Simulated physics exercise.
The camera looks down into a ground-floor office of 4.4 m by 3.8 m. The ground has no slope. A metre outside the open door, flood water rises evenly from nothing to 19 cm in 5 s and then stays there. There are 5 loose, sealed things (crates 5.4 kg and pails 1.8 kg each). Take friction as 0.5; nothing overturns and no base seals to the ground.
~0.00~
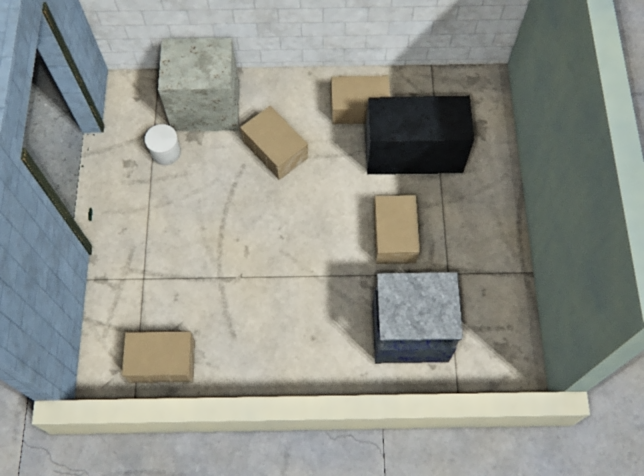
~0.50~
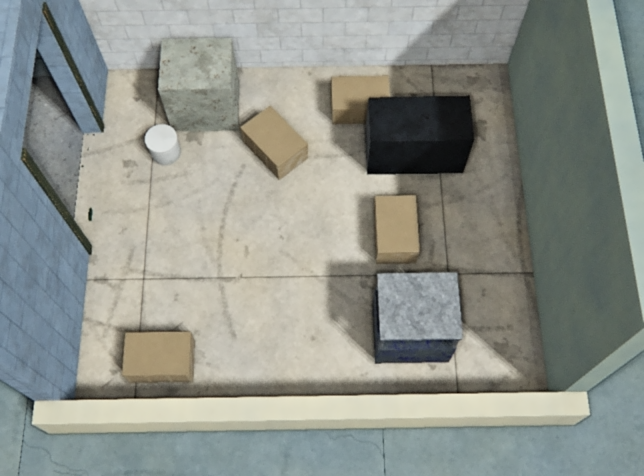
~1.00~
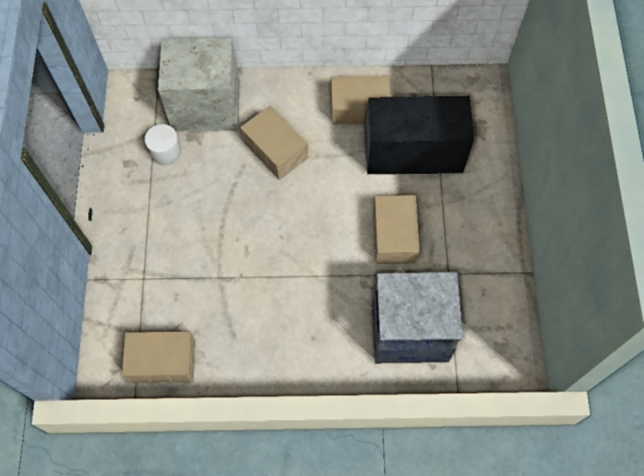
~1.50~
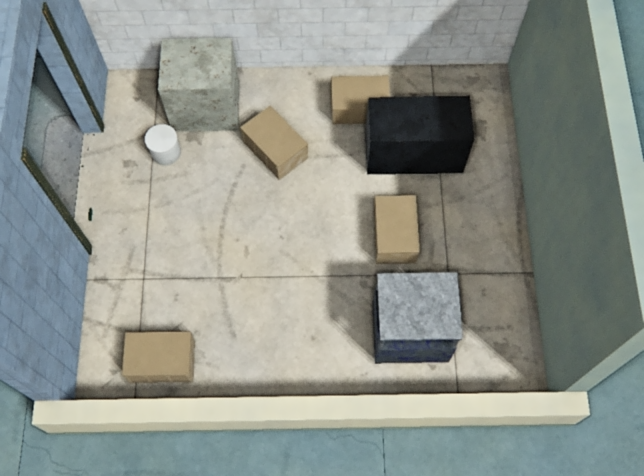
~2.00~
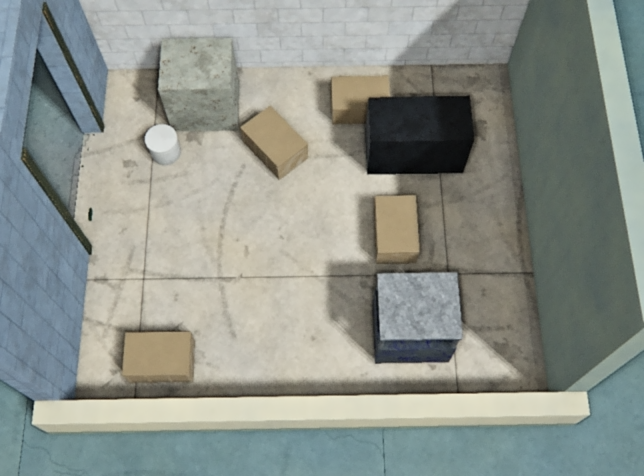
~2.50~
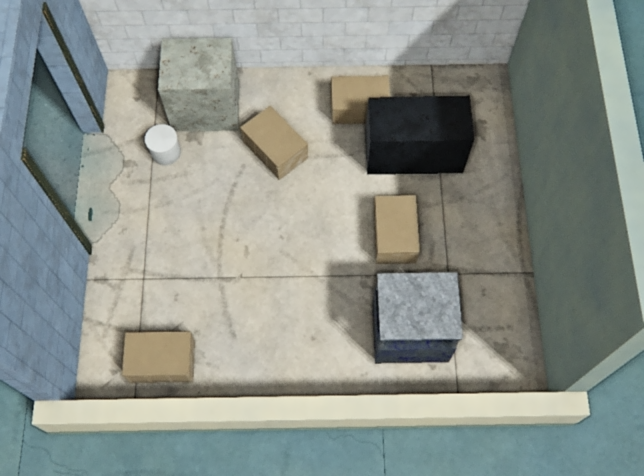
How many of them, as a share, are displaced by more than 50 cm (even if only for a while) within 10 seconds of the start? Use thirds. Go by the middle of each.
Share: At least two thirds.
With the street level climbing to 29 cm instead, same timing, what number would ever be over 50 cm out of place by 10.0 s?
In that case 4 of them.
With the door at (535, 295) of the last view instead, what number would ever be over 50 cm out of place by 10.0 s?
In that case 3 of them.
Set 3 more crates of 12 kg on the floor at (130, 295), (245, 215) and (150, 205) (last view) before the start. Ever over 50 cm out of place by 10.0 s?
In turn: Under, over, over.
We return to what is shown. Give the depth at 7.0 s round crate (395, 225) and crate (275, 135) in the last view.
About 4 and 5 cm.
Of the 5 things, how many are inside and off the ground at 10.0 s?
4 of them.
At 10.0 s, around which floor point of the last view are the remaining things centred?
Around (416, 191).
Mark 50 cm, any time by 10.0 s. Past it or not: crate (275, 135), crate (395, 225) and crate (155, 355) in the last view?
In that order: More, past it, short of it.
After 3.5 s 0 of 5 are over 50 cm from their spots; 0 afloat.
After 4.5 s 1 of 5 are over 50 cm from their spots; 1 afloat.
After 7.0 s 3 of 5 are over 50 cm from their spots; 3 afloat.
After 10.0 s 4 of 5 are over 50 cm from their spots, and 4 have been at some point; 4 afloat.
